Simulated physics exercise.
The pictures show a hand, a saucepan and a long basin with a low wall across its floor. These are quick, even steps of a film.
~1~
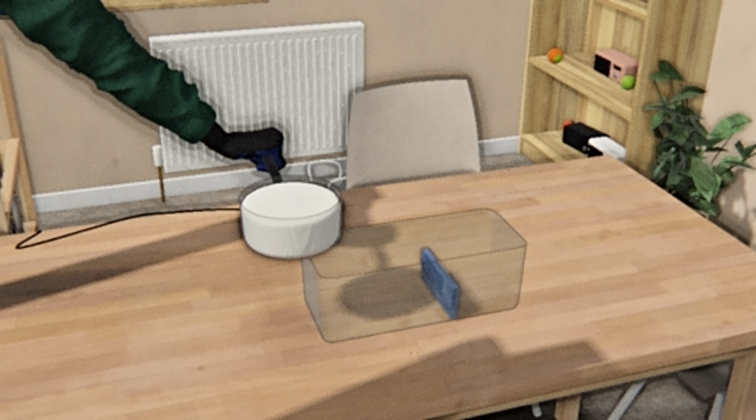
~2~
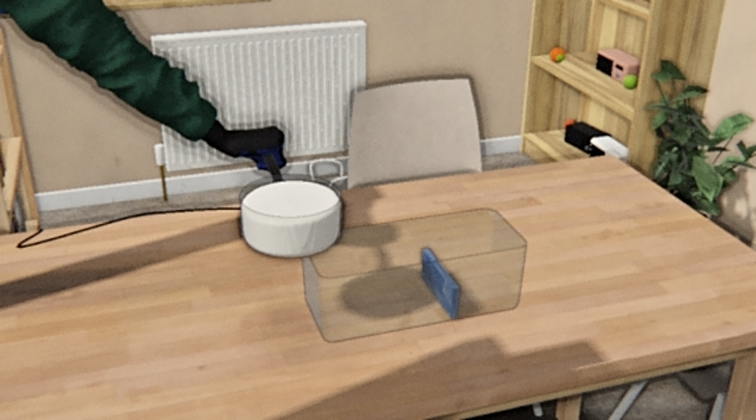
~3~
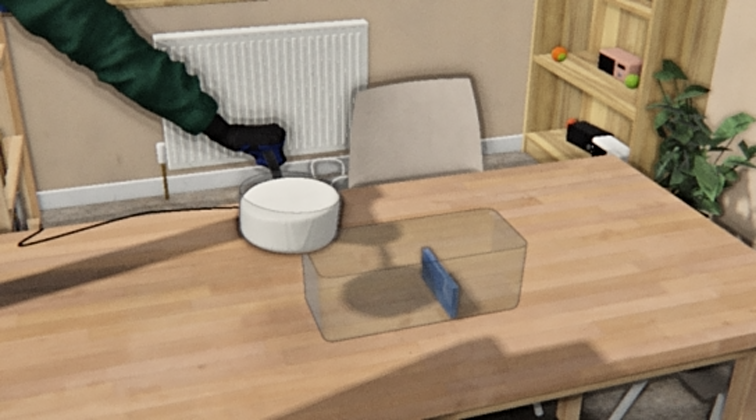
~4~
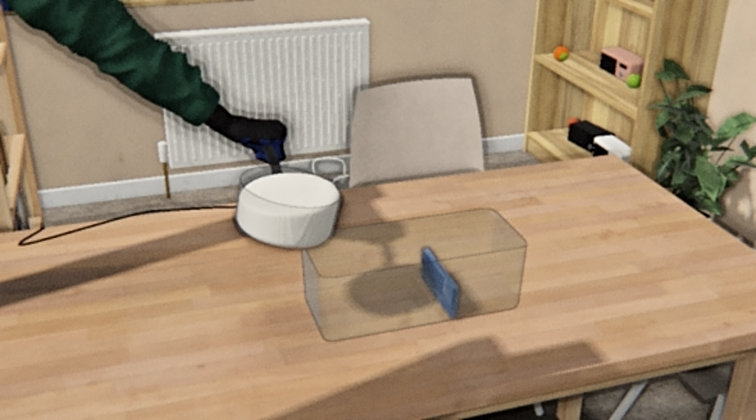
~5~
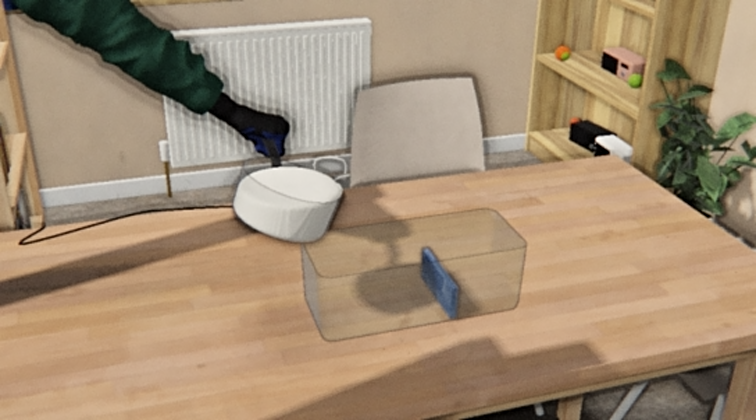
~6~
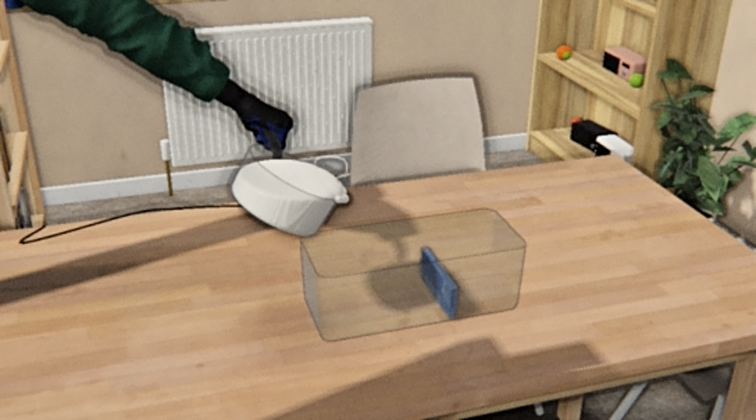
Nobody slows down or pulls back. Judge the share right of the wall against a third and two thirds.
It comes to under a third.
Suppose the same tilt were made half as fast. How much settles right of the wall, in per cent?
Close to 5 per cent.
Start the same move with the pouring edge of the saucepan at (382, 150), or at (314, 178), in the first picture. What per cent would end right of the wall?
In turn 65 and 5 in a hundred.
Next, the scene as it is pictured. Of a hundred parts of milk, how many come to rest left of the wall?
Near 85 %.
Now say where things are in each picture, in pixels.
In the first frame, it leans 0°; its right rim is at (339, 191); the milk meets the walls at (242, 208) and (336, 195); the long basin's rim runs from (309, 258) to (510, 227); the wall's top is at (439, 268).
In the second frame, it leans 1°; its right rim is at (339, 191); the milk meets the walls at (242, 207) and (336, 194).
In the third frame, it leans 6°; its right rim is at (339, 190); the milk meets the walls at (241, 204) and (336, 190).
In the fourth frame, it leans 12°; its right rim is at (339, 191); the milk meets the walls at (239, 198) and (337, 187).
In the fifth frame, it leans 21°; its right rim is at (338, 191); the milk meets the walls at (238, 190) and (335, 186); 3 per cent is over the edge.
In the sixth frame, it leans 31°; its right rim is at (337, 191); the milk meets the walls at (237, 177) and (333, 183); 5 per cent is over the edge.
A moment on, the saucepan is tipped on its side and 39 per cent is still to pour, 12 is left of the wall and 0 right of it.
Next, the saucepan is tipped on its side and 5 per cent is still to pour, 79 is left of the wall and 1 right of it.
Then the saucepan is tipped on its side and 1 per cent is still to pour, 79 is left of the wall and 2 right of it.
Later the saucepan is tipped on its side and 0 per cent is still to pour, 85 is left of the wall and 3 right of it.
Finally, 85 per cent lies left of the wall, 4 right of it and 11 outside.
